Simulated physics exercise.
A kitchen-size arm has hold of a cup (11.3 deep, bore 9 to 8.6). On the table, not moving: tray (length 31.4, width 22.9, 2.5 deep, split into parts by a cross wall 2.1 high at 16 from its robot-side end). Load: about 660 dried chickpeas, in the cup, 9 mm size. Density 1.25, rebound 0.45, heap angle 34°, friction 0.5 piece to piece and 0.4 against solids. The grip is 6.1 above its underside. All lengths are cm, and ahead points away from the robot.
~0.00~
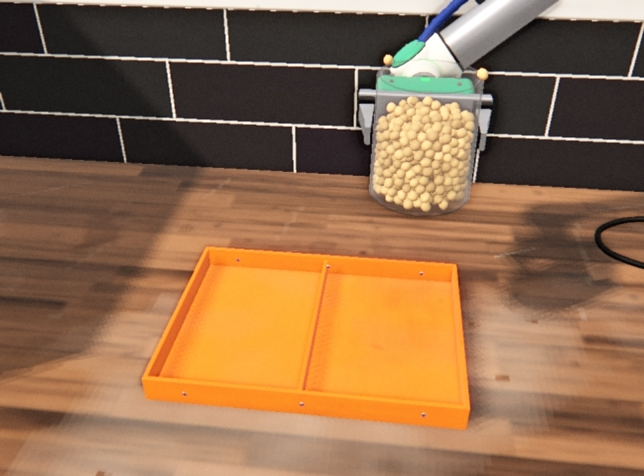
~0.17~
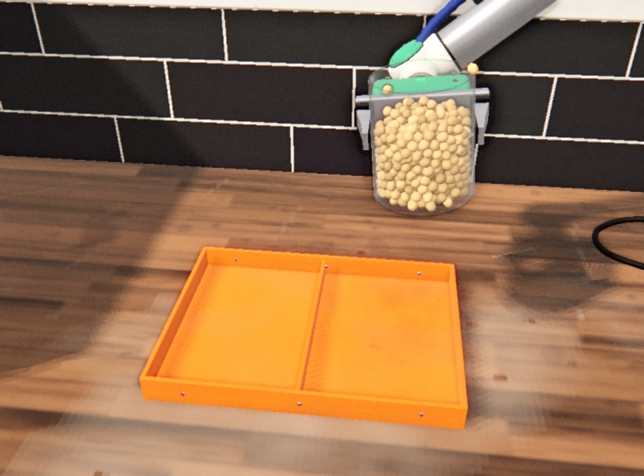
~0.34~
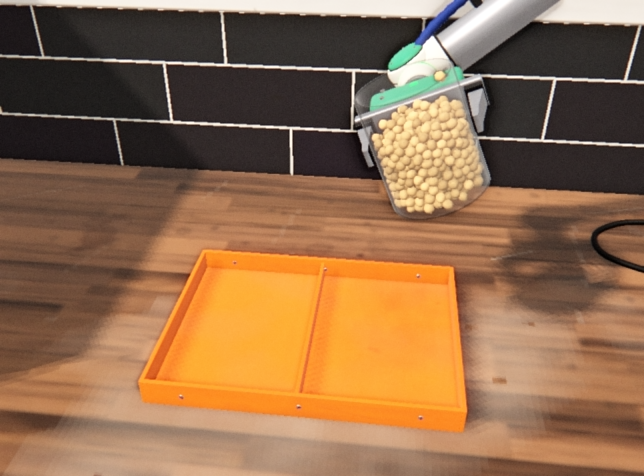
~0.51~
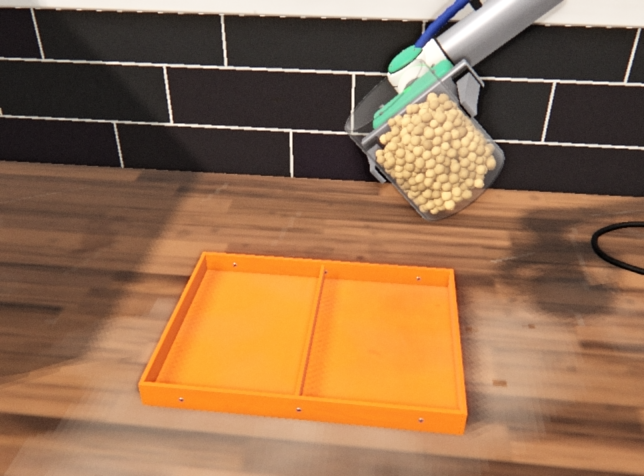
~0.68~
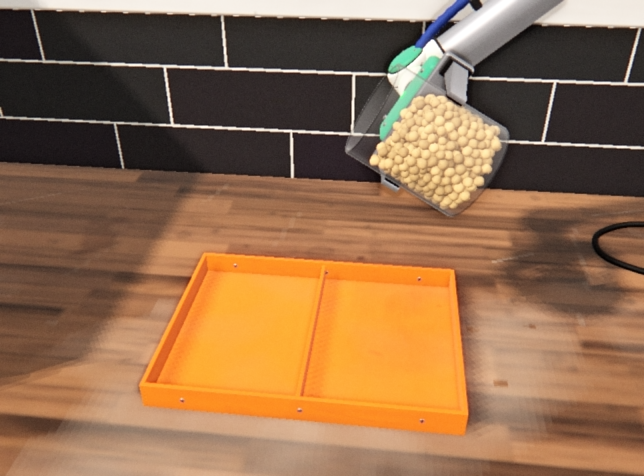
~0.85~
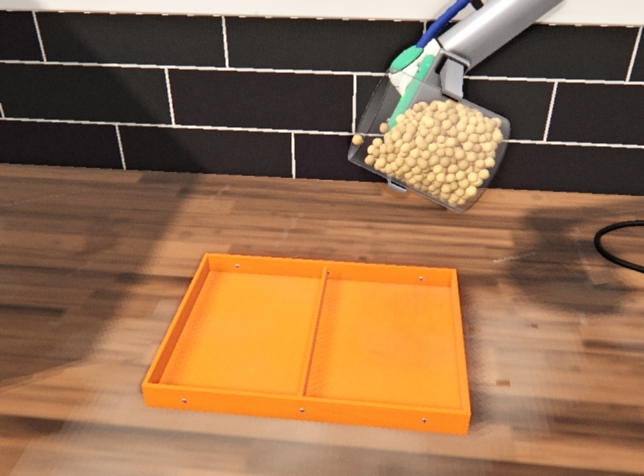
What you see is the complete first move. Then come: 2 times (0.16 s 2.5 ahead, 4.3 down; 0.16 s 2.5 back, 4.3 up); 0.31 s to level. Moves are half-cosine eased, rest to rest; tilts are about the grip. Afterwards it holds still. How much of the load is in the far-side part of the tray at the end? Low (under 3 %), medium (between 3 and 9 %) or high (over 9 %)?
A low share, under 3 %, ends in the far-side part of the tray.
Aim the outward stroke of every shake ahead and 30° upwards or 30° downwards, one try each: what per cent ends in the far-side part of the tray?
Some 15 and 0 per cent.
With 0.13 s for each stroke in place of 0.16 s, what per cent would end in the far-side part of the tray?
In that case some 0 per cent.
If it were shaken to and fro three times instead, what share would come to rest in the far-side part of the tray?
Then about 0 per cent.
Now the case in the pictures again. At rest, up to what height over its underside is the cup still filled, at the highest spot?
Some 10.0 cm.
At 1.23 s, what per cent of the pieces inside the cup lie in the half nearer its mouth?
About 30 per cent.
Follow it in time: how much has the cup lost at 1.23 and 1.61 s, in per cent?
About 0, 0.
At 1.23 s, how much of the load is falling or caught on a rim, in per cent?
Some 0 per cent.
After 1.23 s, tilted 66° forward, highest piece 27 above the table; 654 in the cup, 2 in flight or on a rim.
After 1.61 s, tilted 44° forward, highest piece 27 above the table; 653 in the cup, 1 in the robot-side part, 1 in the far-side part, 1 in flight or on a rim.
After 2.00 s, level, highest piece 29 above the table; 653 in the cup, 2 in the far-side part, 1 in the robot-side part.
After 3.05 s, level, highest piece 29 above the table; 653 in the cup, 2 in the far-side part, 1 in the robot-side part.
In the end, 653 in the cup, 2 in the far-side part, 1 in the robot-side part. That is 0 % in the far-side part of the tray.
